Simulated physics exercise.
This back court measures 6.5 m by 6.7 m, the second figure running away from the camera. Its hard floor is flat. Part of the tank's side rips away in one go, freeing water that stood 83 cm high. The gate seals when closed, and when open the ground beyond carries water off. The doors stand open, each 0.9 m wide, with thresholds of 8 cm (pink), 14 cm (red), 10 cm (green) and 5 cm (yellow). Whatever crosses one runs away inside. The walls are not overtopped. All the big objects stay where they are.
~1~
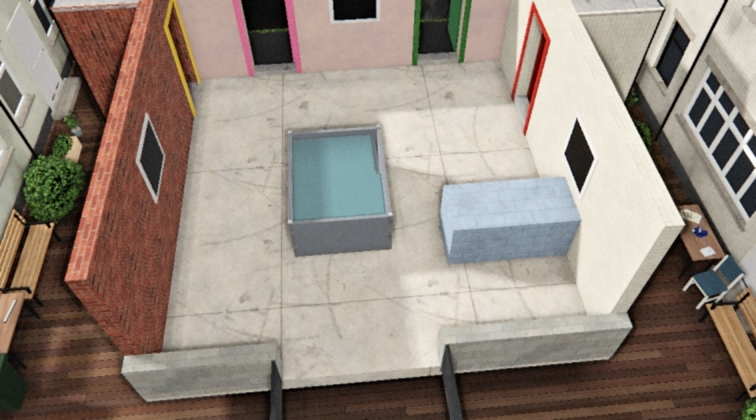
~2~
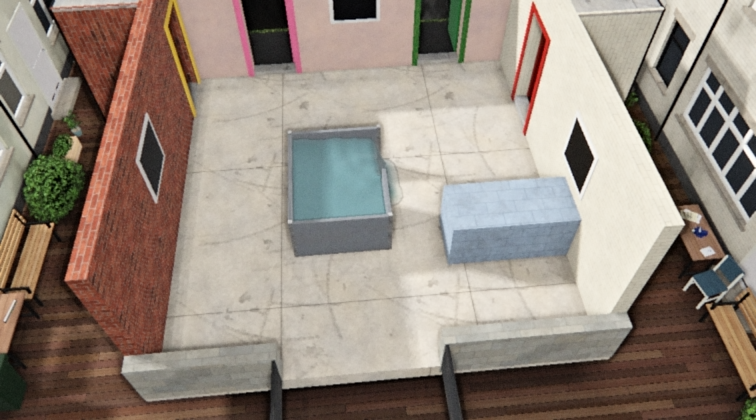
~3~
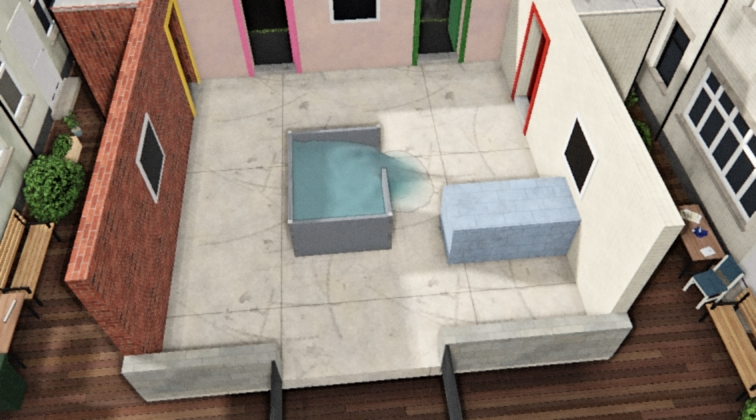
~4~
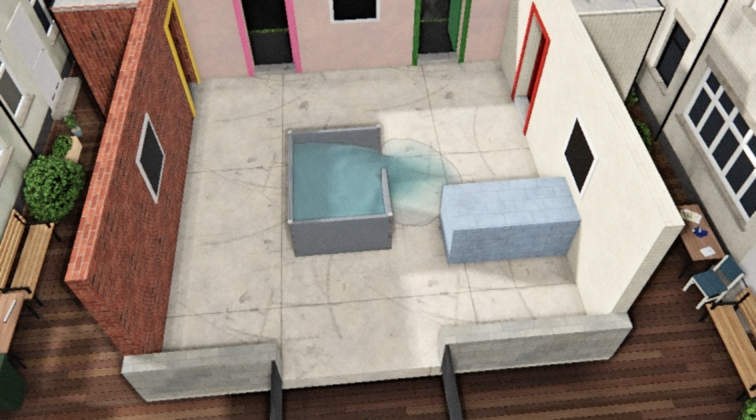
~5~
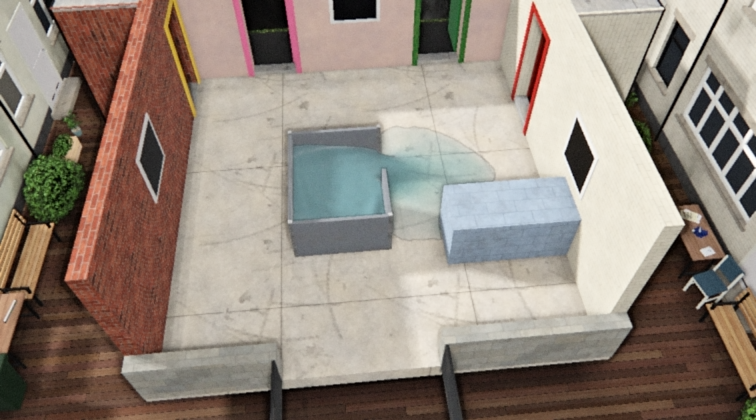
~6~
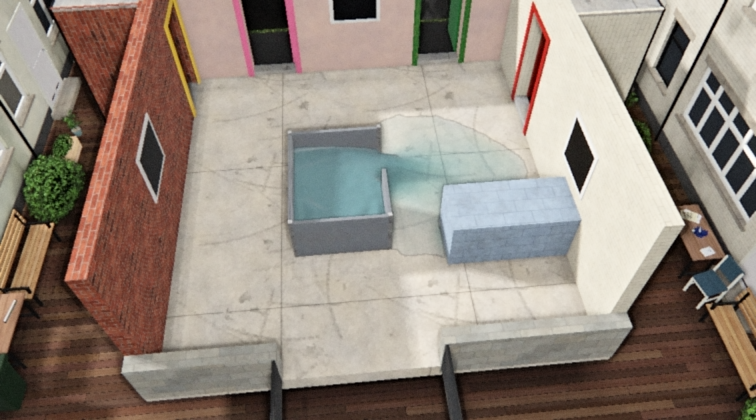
A grey tank of blue-green water stands near the middle of a pale, flat-floored back court, seen from high above by a still camera. A light blue block sits to its right, between a red brick wall at left, a cream wall at right and a pink wall behind. Part of the tank's right side breaks away, and water pours out, fanning across the floor behind the block towards the cream wall.
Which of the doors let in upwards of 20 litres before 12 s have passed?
Within that time: At the pink door it keeps below the limit; at the red door it passes the limit; at the green door it exceeds the limit; at the yellow door it exceeds the limit.
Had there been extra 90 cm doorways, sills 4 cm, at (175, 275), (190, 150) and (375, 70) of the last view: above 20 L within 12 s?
In that order: Not over, over, over.
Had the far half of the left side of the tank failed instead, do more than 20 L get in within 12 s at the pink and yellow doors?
Then: Pink over, yellow over.
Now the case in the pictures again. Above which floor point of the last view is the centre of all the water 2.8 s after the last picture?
Near (431, 155).
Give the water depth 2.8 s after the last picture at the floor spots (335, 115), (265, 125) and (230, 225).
Roughly 0, 0 and 0 cm, in turn.
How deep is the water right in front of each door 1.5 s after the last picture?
Depths in cm: Pink 0, red 23, green 11, yellow 0.
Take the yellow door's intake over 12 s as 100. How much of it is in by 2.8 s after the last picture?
Some 0 per cent by then.
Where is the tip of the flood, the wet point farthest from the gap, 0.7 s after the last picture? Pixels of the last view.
At about (508, 86).
Then, 0.7 s after the last picture water covers 25 % of the floor and is deepest (47 cm) near (540, 207); pink door not reached, red door 23 cm at the sill, 3 L in, green door not reached, yellow door not reached.
Then, 1.5 s after the last picture water covers 25 % of the floor and is deepest (44 cm) near (501, 64); pink door not reached, red door 23 cm at the sill, 38 L in, green door 11 cm at the sill, 0 L in, yellow door not reached.
Then, 2.8 s after the last picture water covers 30 % of the floor and is deepest (30 cm) near (468, 66); pink door not reached, red door 17 cm at the sill, 62 L in, green door 16 cm at the sill, 10 L in, yellow door not reached.
Then, 6.3 s after the last picture water covers 60 % of the floor and is deepest (14 cm) near (505, 75); pink door 4 cm at the sill, 0 L in, red door 12 cm at the sill, 75 L in, green door 13 cm at the sill, 98 L in, yellow door 13 cm at the sill, 48 L in.
Then, 11.3 s after the last picture water covers 85 % of the floor and is deepest (9 cm) near (196, 113); pink door 5 cm at the sill, 0 L in, red door 7 cm at the sill, 75 L in, green door 7 cm at the sill, 103 L in, yellow door 9 cm at the sill, 146 L in.
